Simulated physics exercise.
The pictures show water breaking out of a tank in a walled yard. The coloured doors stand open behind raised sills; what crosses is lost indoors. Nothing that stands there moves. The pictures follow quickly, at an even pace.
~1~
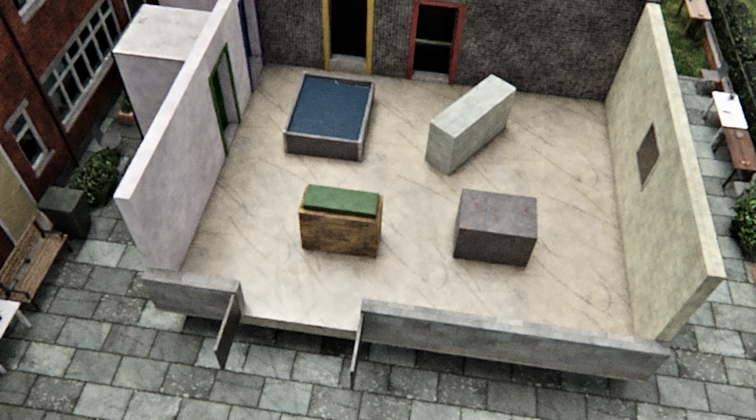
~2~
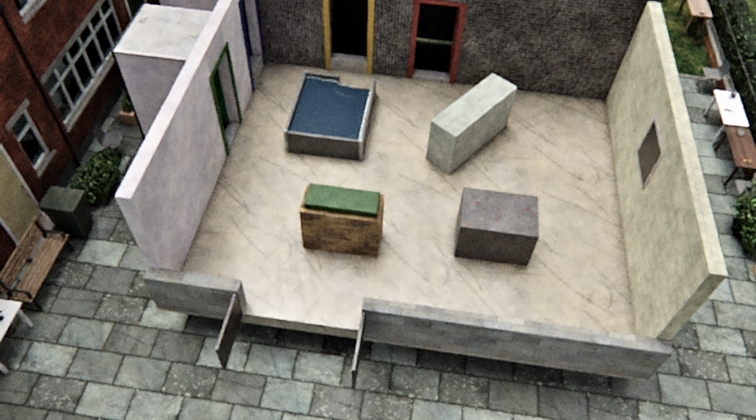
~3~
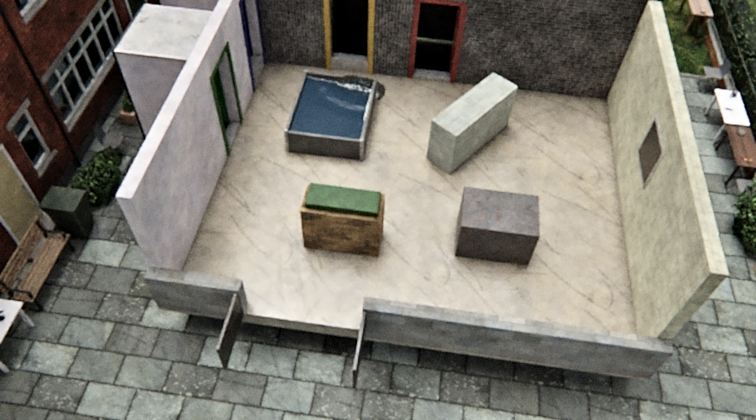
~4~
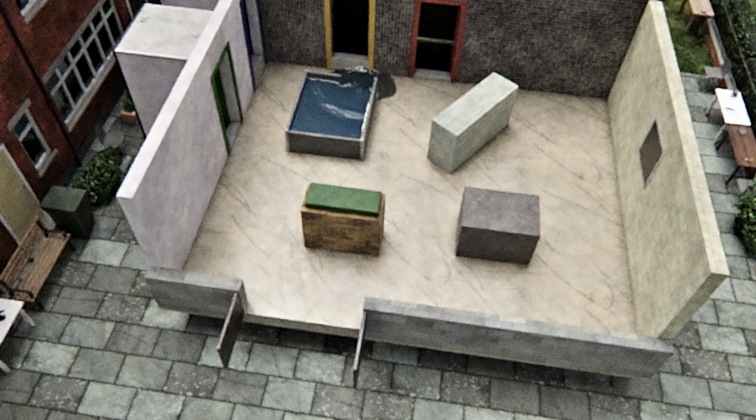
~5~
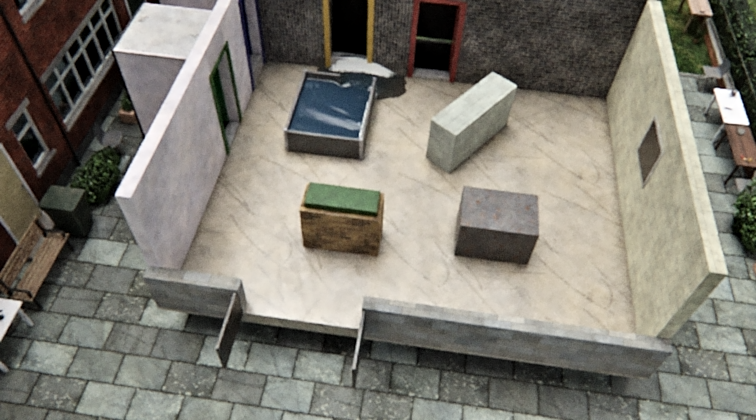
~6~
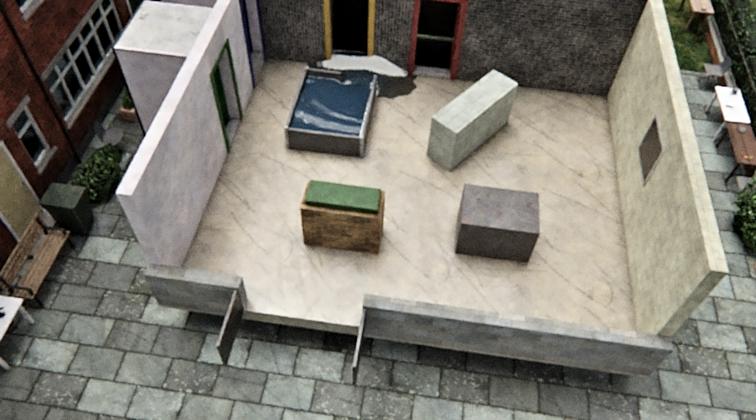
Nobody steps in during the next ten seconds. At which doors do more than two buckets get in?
The green door admits no more than that; the blue door admits no more than that; the yellow door admits no more than that; the red door admits no more than that.
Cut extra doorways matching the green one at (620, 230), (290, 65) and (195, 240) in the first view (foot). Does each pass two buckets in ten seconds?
One after the other: Lets less in, passes that mark, takes less.
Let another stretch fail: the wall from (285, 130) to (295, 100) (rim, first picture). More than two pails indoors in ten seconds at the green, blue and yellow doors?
In short: Green door passes that mark, blue door lets less in, yellow door is under.
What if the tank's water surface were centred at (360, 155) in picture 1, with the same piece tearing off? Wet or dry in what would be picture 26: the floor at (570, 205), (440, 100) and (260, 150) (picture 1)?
In that order: Dry, awash, free of water.
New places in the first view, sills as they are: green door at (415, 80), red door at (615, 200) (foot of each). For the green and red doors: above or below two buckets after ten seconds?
One by one: Green goes over; red lets less in.
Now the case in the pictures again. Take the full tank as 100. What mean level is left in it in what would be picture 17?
Roughly 58 per cent.
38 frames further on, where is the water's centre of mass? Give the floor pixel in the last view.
Close to (373, 125).
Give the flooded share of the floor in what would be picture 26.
Near 25 in a hundred.
A moment on, water covers 5 % of the floor; the green door not reached, the blue door not reached, the yellow door under two buckets in, the red door wet at the sill, nothing in.
Next, water covers 15 % of the floor; the green door not reached, the blue door wet at the sill, nothing in, the yellow door under two buckets in, the red door wet at the sill, nothing in.
Then, water covers 25 % of the floor; the green door wet at the sill, nothing in, the blue door wet at the sill, nothing in, the yellow door under two buckets in, the red door wet at the sill, nothing in.
Later, water covers 50 % of the floor; the green door wet at the sill, nothing in, the blue door wet at the sill, nothing in, the yellow door under two buckets in, the red door wet at the sill, nothing in.
In the end, water covers 75 % of the floor; the green door wet at the sill, nothing in, the blue door wet at the sill, nothing in, the yellow door under two buckets in, the red door wet at the sill, nothing in.
